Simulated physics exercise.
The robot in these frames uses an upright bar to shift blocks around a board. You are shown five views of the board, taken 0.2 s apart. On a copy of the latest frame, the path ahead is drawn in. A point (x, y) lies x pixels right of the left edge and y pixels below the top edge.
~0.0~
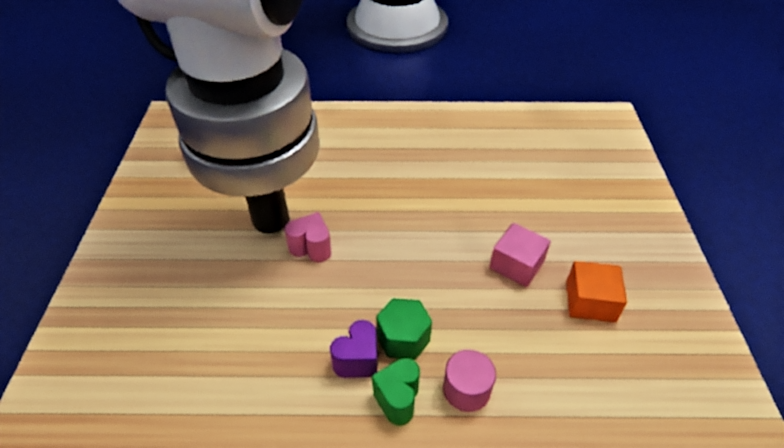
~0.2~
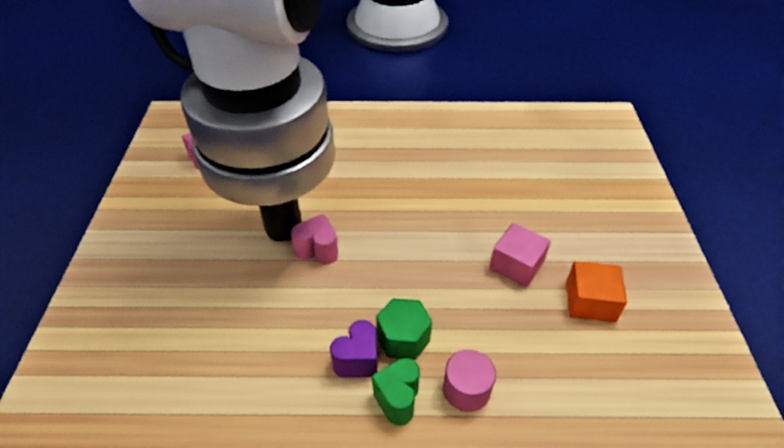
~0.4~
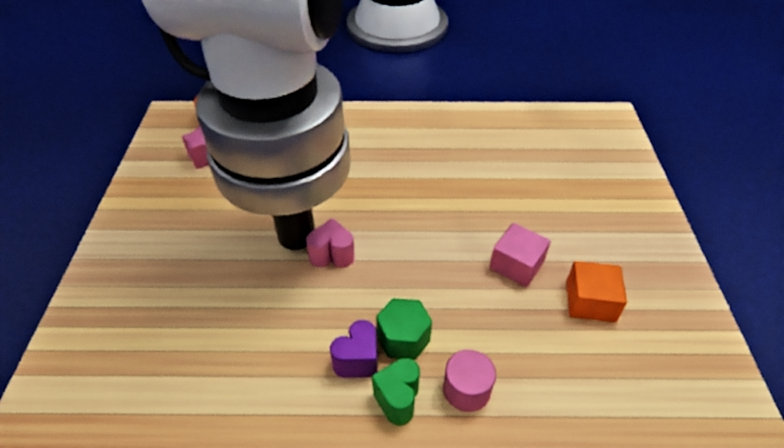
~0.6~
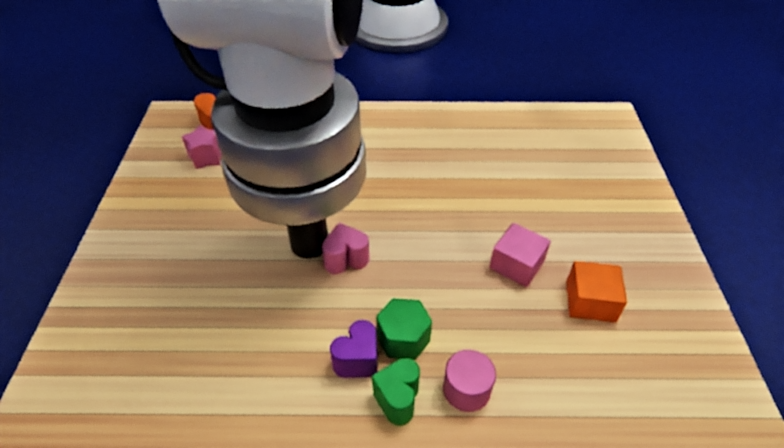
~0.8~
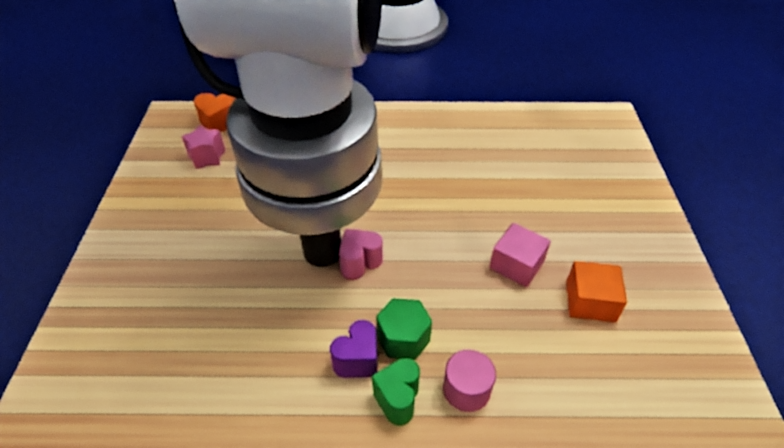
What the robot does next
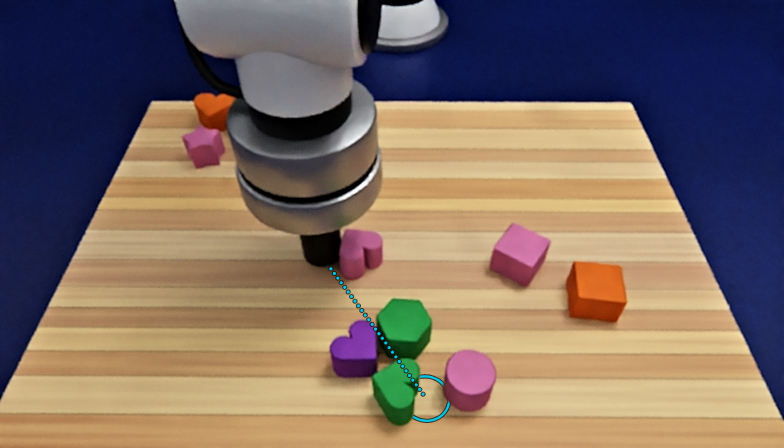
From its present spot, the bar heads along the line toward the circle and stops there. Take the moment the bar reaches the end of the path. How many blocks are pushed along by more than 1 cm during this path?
I'd say three or more blocks get shifted by more than about 1 cm.
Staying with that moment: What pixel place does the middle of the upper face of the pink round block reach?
It should be at (501, 385) by then.
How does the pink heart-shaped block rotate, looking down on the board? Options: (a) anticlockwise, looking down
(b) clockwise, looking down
a
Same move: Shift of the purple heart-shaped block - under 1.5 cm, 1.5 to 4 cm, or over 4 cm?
Distance: 1.5 to 4 cm.
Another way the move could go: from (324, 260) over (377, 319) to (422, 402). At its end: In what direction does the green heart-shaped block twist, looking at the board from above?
It spins clockwise.
The line goes from (324, 260) directly to (426, 398).
The first path, step by step. One third of the way, bar at (354, 293); pink heart-shaped block at (374, 248), turned 40° anticlockwise.
Two thirds of the way, bar at (388, 339); purple heart-shaped block at (357, 361), turned 50° clockwise; pink heart-shaped block at (374, 248), turned 40° anticlockwise; green hexagon at (436, 339), turned 30° anticlockwise; pink round block at (477, 374).
At the end, bar at (426, 392); purple heart-shaped block at (356, 366), turned 70° clockwise; pink heart-shaped block at (374, 248), turned 40° anticlockwise; green heart-shaped block at (406, 419), turned 55° clockwise; green hexagon at (463, 345), turned 60° anticlockwise; pink round block at (501, 385).
